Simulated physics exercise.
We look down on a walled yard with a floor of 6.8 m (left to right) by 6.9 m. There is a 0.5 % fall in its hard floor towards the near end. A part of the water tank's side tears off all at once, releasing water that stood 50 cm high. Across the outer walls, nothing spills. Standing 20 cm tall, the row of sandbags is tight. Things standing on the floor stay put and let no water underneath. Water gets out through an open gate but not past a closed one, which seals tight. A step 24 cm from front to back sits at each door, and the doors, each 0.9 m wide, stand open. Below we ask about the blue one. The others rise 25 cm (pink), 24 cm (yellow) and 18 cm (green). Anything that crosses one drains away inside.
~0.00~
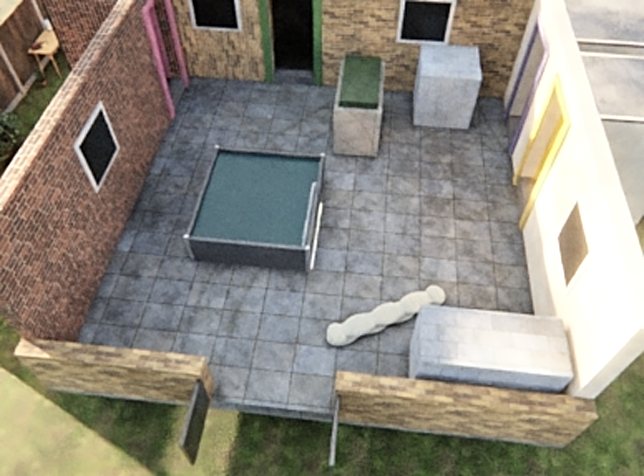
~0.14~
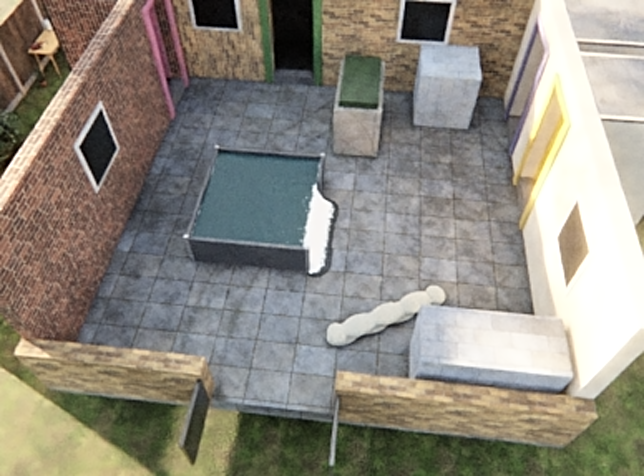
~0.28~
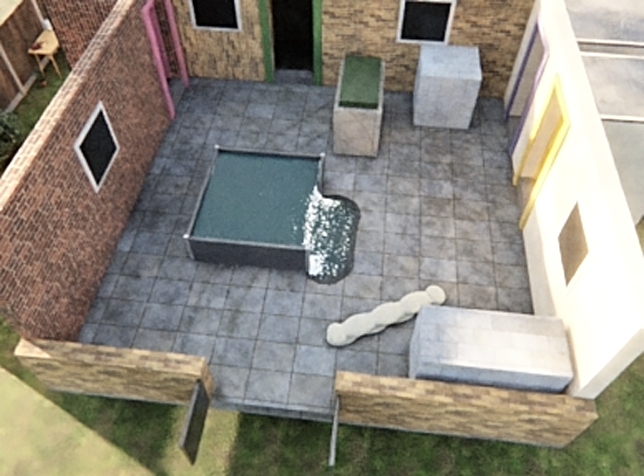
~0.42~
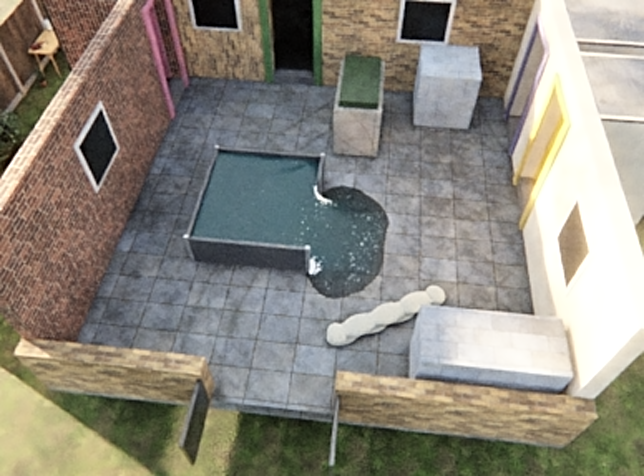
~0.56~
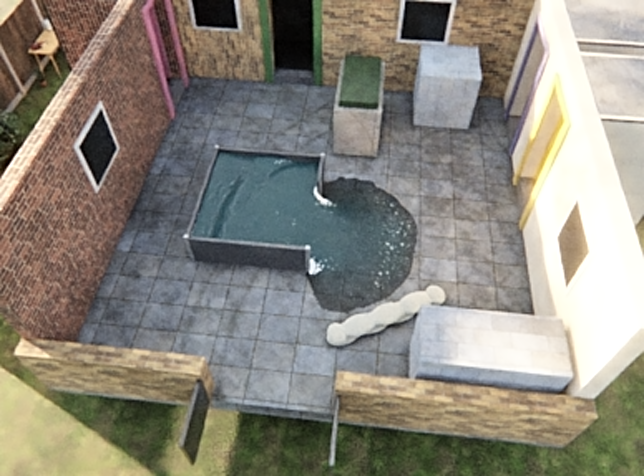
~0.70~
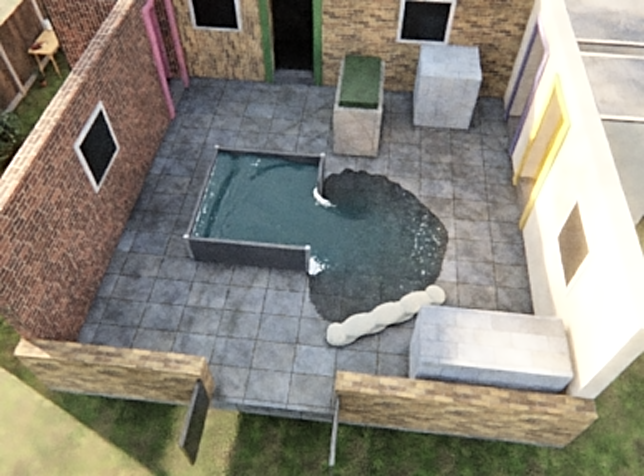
Water pours from the tank's right side and spreads across the grey paved yard.
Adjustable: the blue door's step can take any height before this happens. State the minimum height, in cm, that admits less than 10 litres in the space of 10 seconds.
14 cm, roughly.
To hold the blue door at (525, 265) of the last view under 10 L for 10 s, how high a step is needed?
Roughly 24 cm, give or take.
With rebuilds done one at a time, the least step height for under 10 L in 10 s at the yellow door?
At the yellow door it takes roughly 15 centimetres.
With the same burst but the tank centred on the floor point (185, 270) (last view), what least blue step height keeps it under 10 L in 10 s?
A height near 12.0 cm.
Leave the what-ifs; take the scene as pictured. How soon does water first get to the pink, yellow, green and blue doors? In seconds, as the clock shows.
Pink not within the 10 s, yellow 1.6 s, green 8.5 s, blue 2.4 s.
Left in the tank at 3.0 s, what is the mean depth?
It averages close to 19 centimetres.
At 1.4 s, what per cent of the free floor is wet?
20 %.
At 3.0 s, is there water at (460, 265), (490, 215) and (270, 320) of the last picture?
Listed order - soaked through, soaked through, soaked through.
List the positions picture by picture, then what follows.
The first picture shows still water, 50 cm deep, in the water tank at (259, 197); the blue door at (524, 94) is dry.
In the second picture, water pours out at (312, 228) and has run 0.3 m, to (324, 266); about 8 cm deep outside, 50 cm at the back.
In the third picture, the front is at (354, 226), 0.7 m from the gap at (312, 229); 1.0 m2 of floor is wet, 50 cm left at the back.
In the fourth picture, the front is at (381, 234), 1.2 m from the gap at (312, 230); 2.1 m2 of floor is wet, 50 cm left at the back.
In the fifth picture, the front is at (410, 247), 1.7 m from the gap at (312, 230); 3.2 m2 of floor is wet, 49 cm left at the back.
In the sixth picture, the front is at (442, 245), 2.2 m from the gap at (312, 230); 4.5 m2 of floor is wet, 43 cm left at the back; 2.7 m in a straight line remain to the blue door at (524, 94).
After 1.4 s water covers 20 % of the floor, deepest (26 cm) near (420, 294); it has not reached the blue door.
After 3.0 s water covers 35 % of the floor, deepest (26 cm) near (517, 240); 7 cm at the blue door, 0 litres in over its 16 cm step.
After 10.0 s water covers 70 % of the floor, deepest (10 cm) near (374, 299); 6 cm at the blue door, 4 litres in over its 16 cm step.
At the blue door as built, the water arrived by 2.5 s and peaked near 19 cm at 5.8 s.
With a step of 12.5 cm, 17 litres would have come in within the 10 s; with 17 cm, 2 litres. So under 10 litres takes about 14 cm.
